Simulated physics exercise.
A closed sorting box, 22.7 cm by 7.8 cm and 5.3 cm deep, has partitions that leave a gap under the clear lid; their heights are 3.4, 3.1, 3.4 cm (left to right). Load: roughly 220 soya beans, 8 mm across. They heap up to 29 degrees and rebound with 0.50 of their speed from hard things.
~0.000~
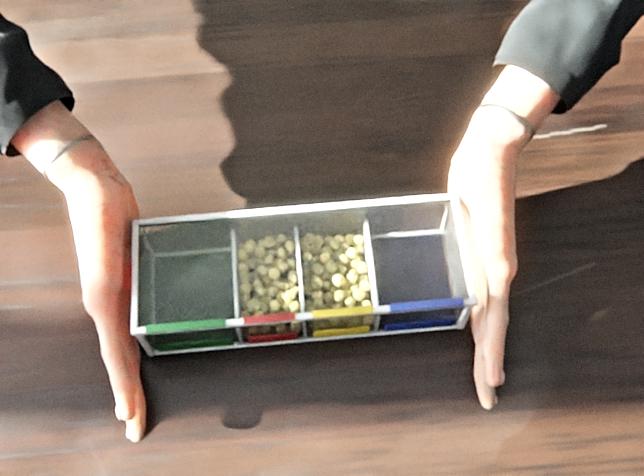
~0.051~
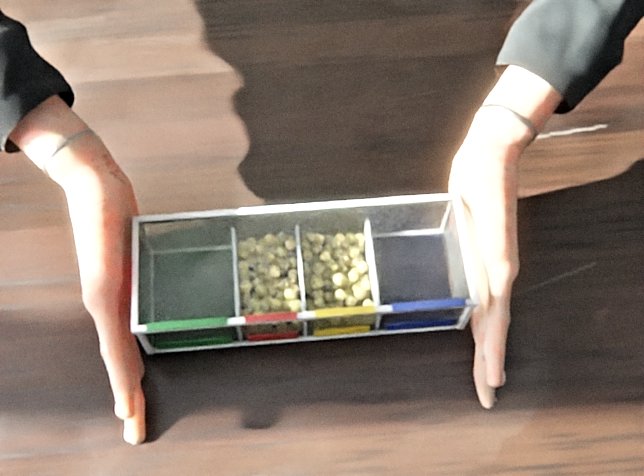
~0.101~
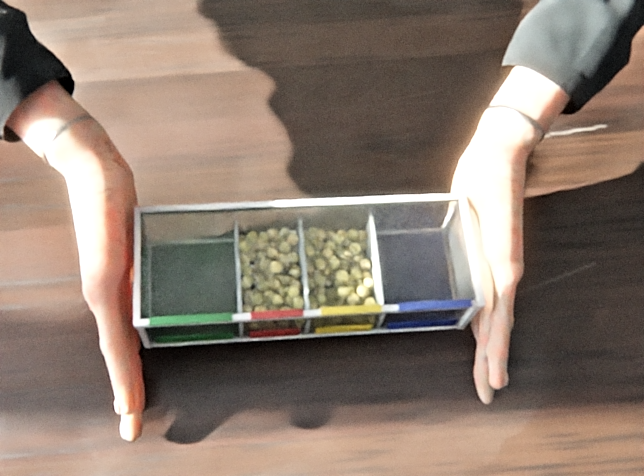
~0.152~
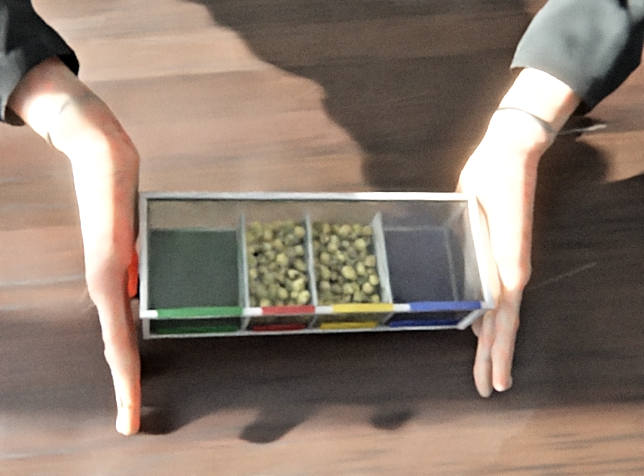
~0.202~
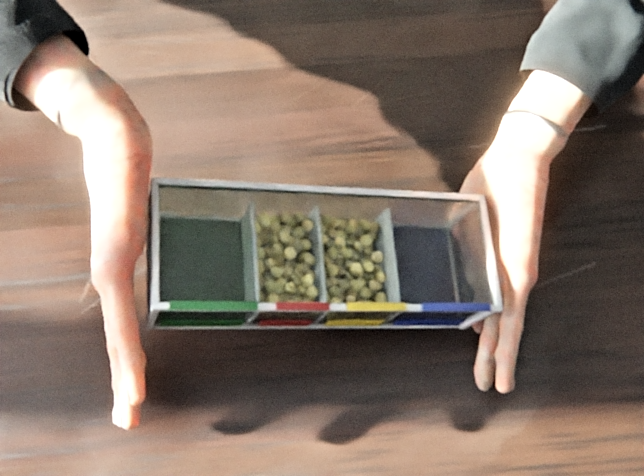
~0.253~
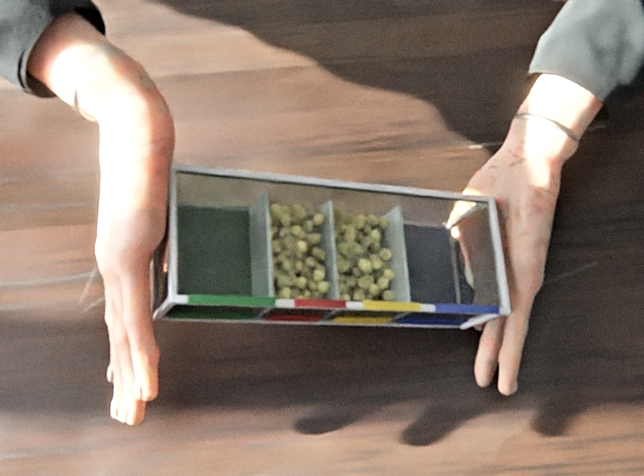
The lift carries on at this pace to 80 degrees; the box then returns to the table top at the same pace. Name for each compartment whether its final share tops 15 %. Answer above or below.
Red compartment: Above; blue compartment: Above; green compartment: Below; yellow compartment: Above.
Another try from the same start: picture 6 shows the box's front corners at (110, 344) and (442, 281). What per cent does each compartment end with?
Red 40, blue 0, green 30, yellow 30.
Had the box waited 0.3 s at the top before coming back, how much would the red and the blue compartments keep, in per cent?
Red 35; blue 25.
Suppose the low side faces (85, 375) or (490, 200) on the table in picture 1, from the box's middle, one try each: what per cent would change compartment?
Some 30 and 35 per cent.
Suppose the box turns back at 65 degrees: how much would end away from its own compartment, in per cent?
About 10 per cent.
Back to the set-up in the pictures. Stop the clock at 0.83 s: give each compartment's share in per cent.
Red 40, blue 5, green 0, yellow 55.
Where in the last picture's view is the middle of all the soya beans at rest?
Near (344, 296).
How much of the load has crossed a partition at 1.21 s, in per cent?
About 30 per cent.
After 0.83 s, tilt 78 degrees; red 40 %, blue 5 %, yellow 55 %.
After 1.21 s, tilt 32 degrees; red 30 %, blue 25 %, yellow 45 %.
After 1.68 s, tilt 0 degrees; red 30 %, blue 25 %, yellow 45 %.
At rest (2.2 s), red 30 %, blue 25 %, green 0 %, yellow 45 %.
